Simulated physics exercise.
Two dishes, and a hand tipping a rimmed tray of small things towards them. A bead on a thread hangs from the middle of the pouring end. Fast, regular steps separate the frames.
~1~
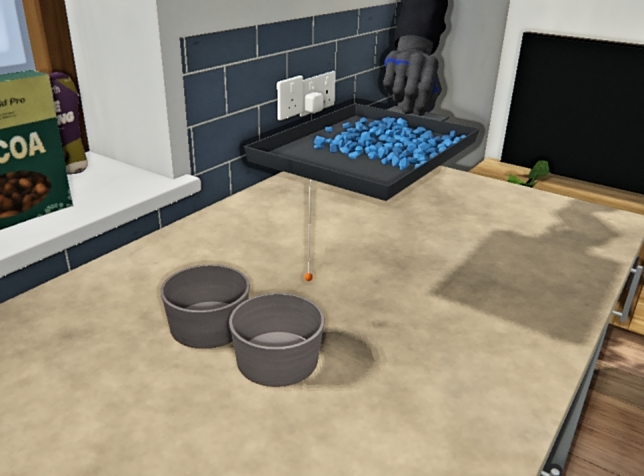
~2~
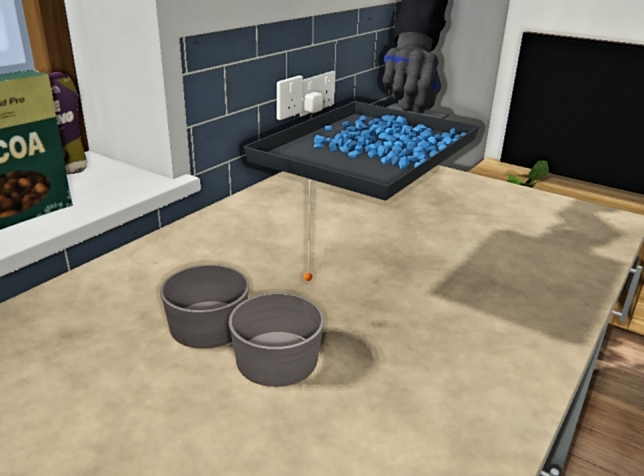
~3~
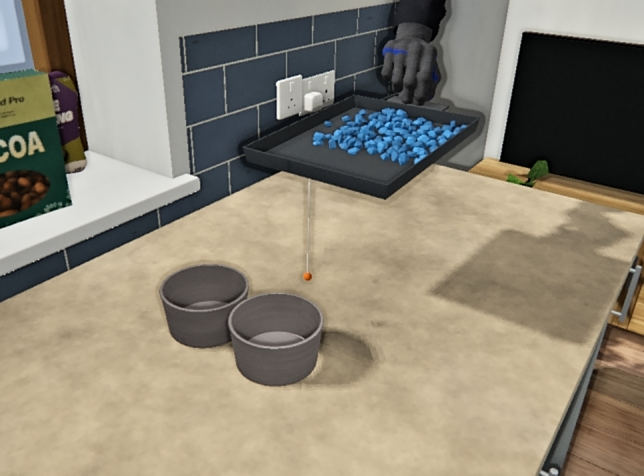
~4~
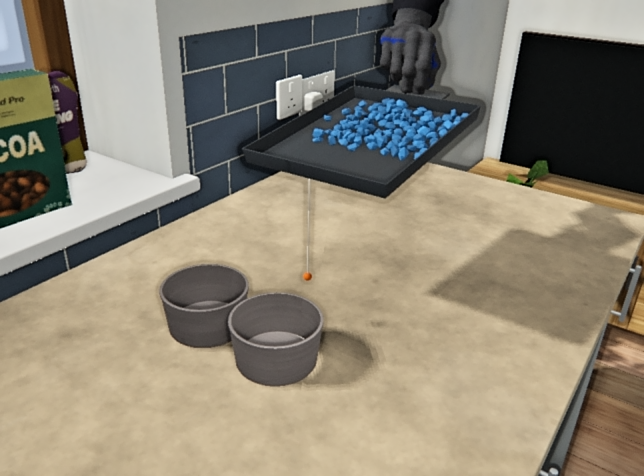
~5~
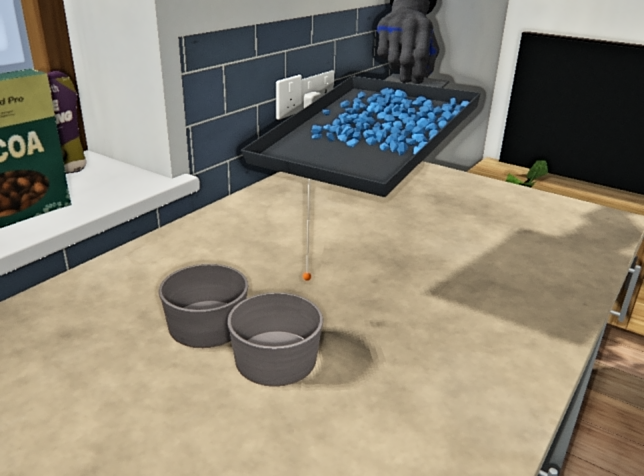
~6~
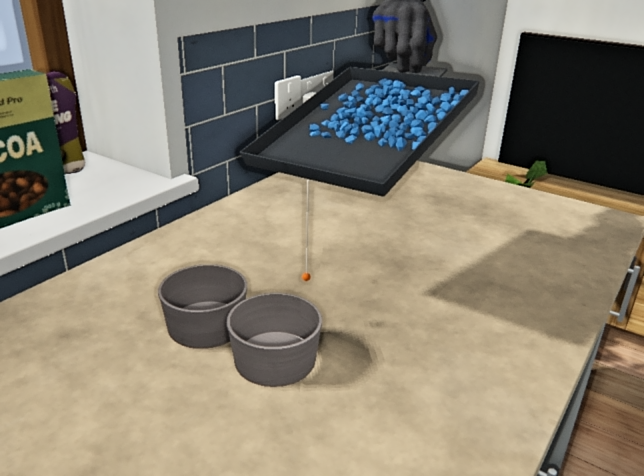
A dark hand gradually tilts a tray of small blue stones above two grey dishes.
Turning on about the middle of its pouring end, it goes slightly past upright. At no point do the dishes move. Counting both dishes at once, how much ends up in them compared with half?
Between them they hold more than half.
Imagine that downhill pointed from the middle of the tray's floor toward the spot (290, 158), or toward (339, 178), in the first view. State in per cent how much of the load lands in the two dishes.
Close to 20 percent first and close to 40 percent second.
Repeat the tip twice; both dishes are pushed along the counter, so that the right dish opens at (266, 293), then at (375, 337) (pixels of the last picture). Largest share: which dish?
Trial one goes to the right of the two, trial two to the left of the two.
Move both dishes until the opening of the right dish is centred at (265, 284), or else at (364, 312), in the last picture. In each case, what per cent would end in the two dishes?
Around 60 % followed by around 30 %.
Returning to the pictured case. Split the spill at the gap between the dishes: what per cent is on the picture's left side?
It comes out at roughly 40 percent.
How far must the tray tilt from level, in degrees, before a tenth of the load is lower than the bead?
That happens at around 65°.
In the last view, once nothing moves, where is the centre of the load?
Centre at rest: Close to (234, 332).
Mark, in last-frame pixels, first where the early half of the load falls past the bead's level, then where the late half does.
It goes through near (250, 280) first, then near (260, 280).
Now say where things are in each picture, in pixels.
The first picture shows corners of the pouring end (248, 146) and (387, 185), level; middle of the load (391, 141), aquarium stones; left dish (176, 322); right dish (248, 359); bead on its thread (309, 277).
The second picture shows corners of the pouring end (247, 146) and (387, 184), level; middle of the load (391, 139).
The third picture shows corners of the pouring end (246, 147) and (386, 183), tipped barely, lowest at the left corner; middle of the load (391, 134).
The fourth picture shows corners of the pouring end (246, 148) and (385, 183), tipped a little, lowest at the left corner; middle of the load (391, 126).
The fifth picture shows corners of the pouring end (244, 149) and (384, 182), tipped a little, lowest at the left corner; middle of the load (390, 119).
The sixth picture shows corners of the pouring end (243, 151) and (382, 182), tipped clearly, lowest at the left corner; middle of the load (388, 112); left dish (173, 322); right dish (245, 359).
Just after the last frame, tray tipped steeply; the larger part on the tray; about a tenth in the air.
A moment on, tray tipped right over; roughly half on the tray; roughly a quarter in the right dish; roughly a quarter in the left dish; about a tenth outside both; about a tenth in the air.
Further on, tray tipped past a quarter turn; roughly a third in the right dish; roughly a third in the left dish; roughly a third outside both.
When it is over, tray tipped past a quarter turn; roughly a third in the right dish; roughly a third in the left dish; roughly a third outside both.
